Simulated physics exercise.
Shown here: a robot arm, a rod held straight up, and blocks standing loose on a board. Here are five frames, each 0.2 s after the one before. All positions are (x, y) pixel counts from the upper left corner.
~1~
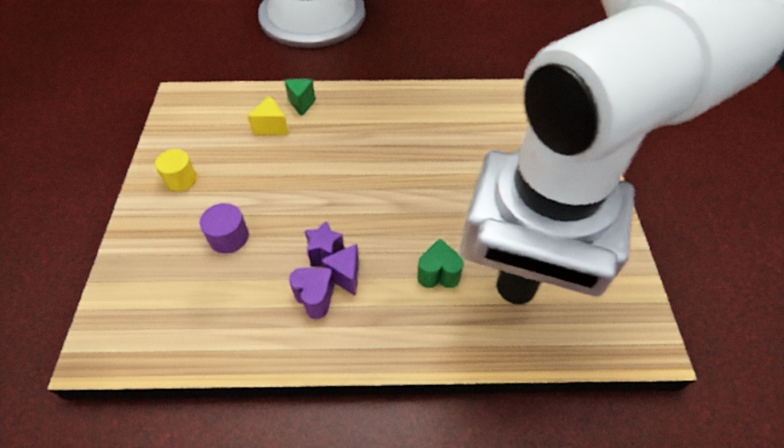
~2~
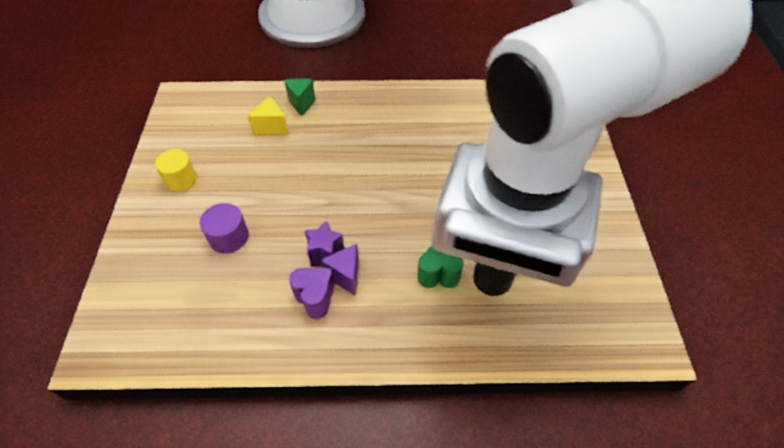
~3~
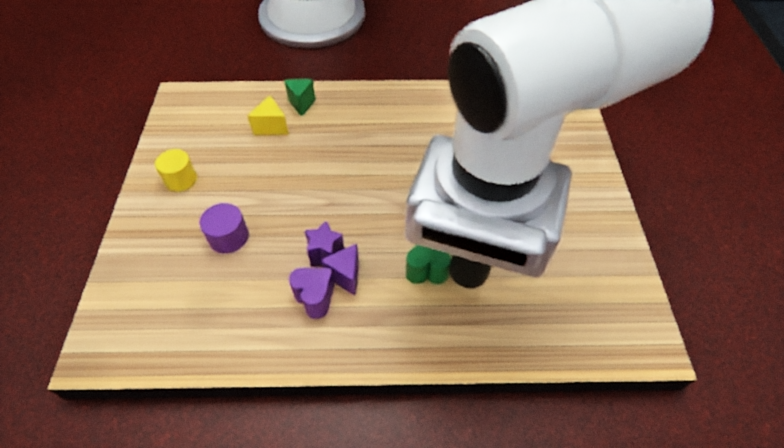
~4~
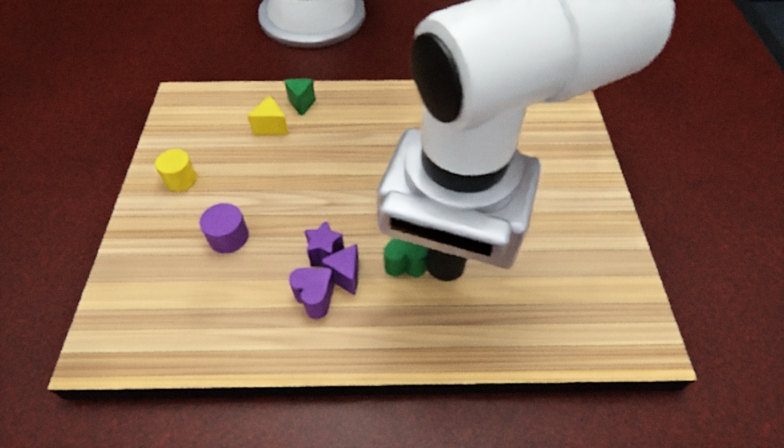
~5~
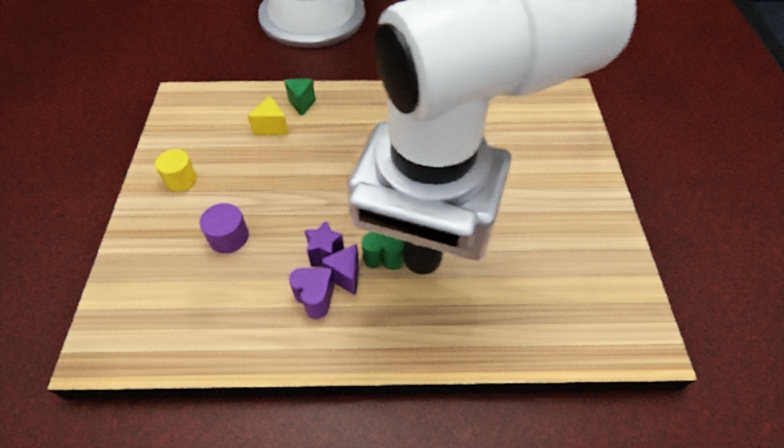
A white robot arm holding a short black rod upright slides left across a pale wooden board, seen from a fixed view above its near edge. Purple star, triangle and heart blocks cluster near the centre, with a purple cylinder, yellow blocks and a green triangle farther left. The rod meets the green heart-shaped block and pushes it left and slightly upward towards the cluster, which stays still.
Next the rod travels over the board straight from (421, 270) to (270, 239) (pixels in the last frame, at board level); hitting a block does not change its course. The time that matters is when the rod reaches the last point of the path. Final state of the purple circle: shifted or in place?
That block is going to get moved.
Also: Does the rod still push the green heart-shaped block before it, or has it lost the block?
Gone from the front.
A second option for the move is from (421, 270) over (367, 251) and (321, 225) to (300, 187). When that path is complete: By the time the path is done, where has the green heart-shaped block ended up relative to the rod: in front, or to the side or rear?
As far as I can tell, the green heart-shaped block is still leading the way in front of the rod.
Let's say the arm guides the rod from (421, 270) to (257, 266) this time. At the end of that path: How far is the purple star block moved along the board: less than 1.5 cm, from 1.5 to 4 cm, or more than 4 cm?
Goes over 4 cm.
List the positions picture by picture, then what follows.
Lower end of the rod at (516, 287), tops of blocks, purple circle at (220, 219), purple star block at (322, 237), purple triangle at (344, 260), green heart-shaped block at (441, 258), in the first picture.
Rod at (493, 279), blocks as before, in the second picture.
Rod at (469, 272), green heart-shaped block at (429, 254), in the third picture.
Rod at (446, 265), green heart-shaped block at (406, 246), in the fourth picture.
Rod at (422, 258), purple circle at (220, 219), purple star block at (322, 237), purple triangle at (344, 260), green heart-shaped block at (384, 239), in the fifth picture.
On the path given first. One third of the way, rod at (366, 249); purple star block at (312, 234), turned 45° anticlockwise; purple triangle at (339, 259), turned 30° anticlockwise; green heart-shaped block at (342, 219), turned 50° clockwise.
Two thirds of the way, rod at (315, 238); purple star block at (277, 228), turned 65° anticlockwise; purple triangle at (298, 257), turned 75° anticlockwise; green heart-shaped block at (319, 205).
At the end, rod at (265, 226); purple circle at (199, 219); purple star block at (231, 229), turned 115° anticlockwise; purple triangle at (296, 257), turned 80° anticlockwise; green heart-shaped block at (316, 203), turned 145° clockwise.
